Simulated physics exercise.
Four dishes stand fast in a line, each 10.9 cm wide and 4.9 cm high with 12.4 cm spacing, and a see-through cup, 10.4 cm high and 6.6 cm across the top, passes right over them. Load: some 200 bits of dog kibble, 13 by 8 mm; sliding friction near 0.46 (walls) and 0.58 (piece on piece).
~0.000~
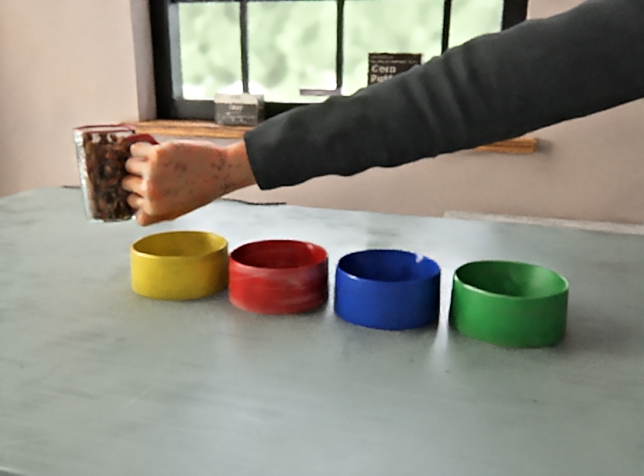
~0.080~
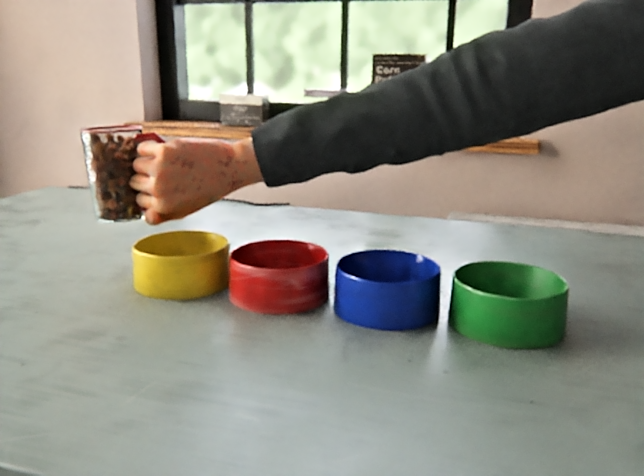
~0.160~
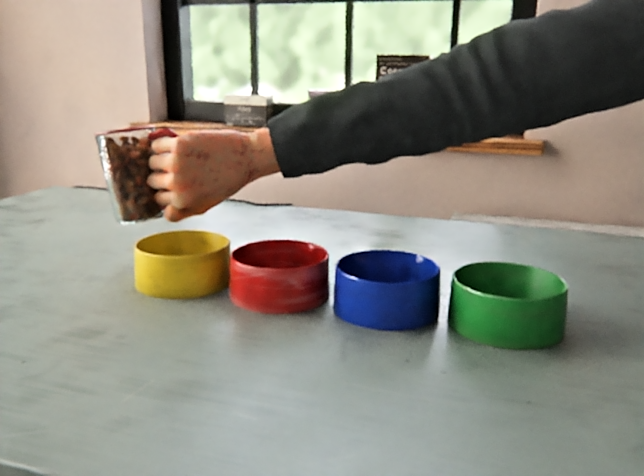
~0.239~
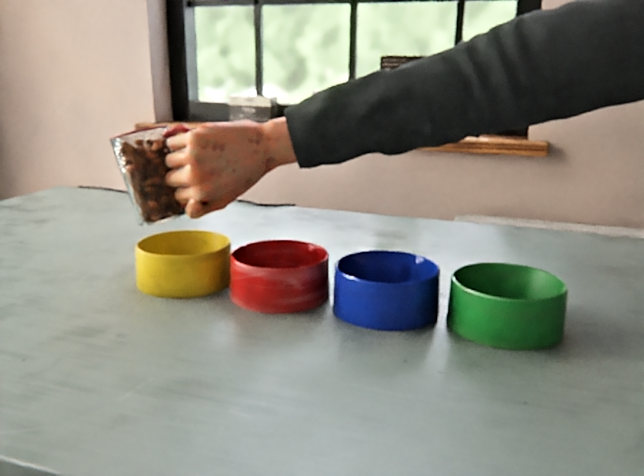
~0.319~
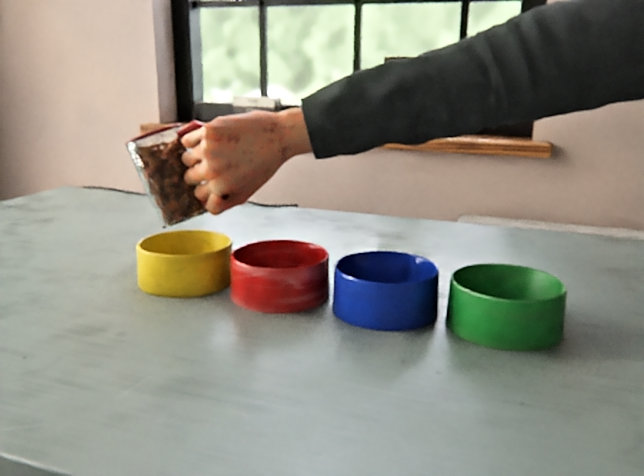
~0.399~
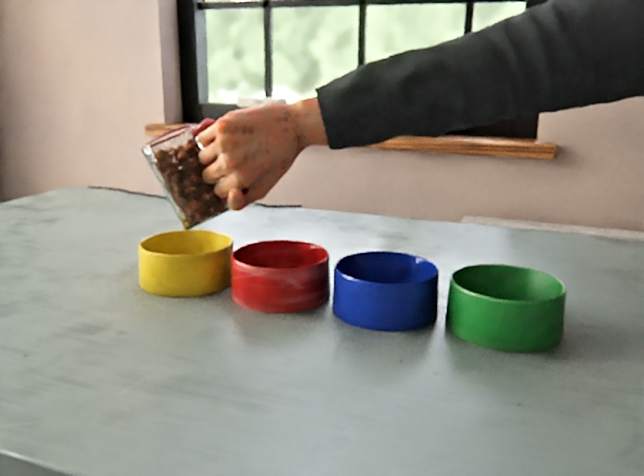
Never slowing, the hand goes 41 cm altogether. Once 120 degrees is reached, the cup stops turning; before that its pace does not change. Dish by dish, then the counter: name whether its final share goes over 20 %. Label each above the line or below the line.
Red dish: Below the line; blue dish: Above the line; green dish: Below the line; yellow dish: Below the line; counter: Below the line.
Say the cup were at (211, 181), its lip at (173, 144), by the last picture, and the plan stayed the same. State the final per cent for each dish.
In the end red holds 0, blue holds 100, green holds 0, yellow holds 0.
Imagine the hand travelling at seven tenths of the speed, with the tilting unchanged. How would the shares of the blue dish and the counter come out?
Blue: 30; counter: 10.
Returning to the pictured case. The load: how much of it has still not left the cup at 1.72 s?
Roughly 50 per cent of the load.
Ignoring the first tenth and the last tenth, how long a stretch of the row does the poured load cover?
7 cm, roughly.
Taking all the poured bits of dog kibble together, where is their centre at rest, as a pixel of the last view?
Close to pixel (389, 293).
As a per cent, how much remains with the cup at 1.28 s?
It works out to about 95 per cent of the load.
After 0.93 s, tilt 72 degrees; cup holds 100 %.
Then, at 1.28 s, tilt 101 degrees; cup holds 95 %.
After 1.72 s, tilt 120 degrees; cup holds 50 %, red 5 %, blue 45 %.
At rest (2.7 s), red 5 %, blue 95 %, green 0 %, yellow 0 %, counter 0 %.
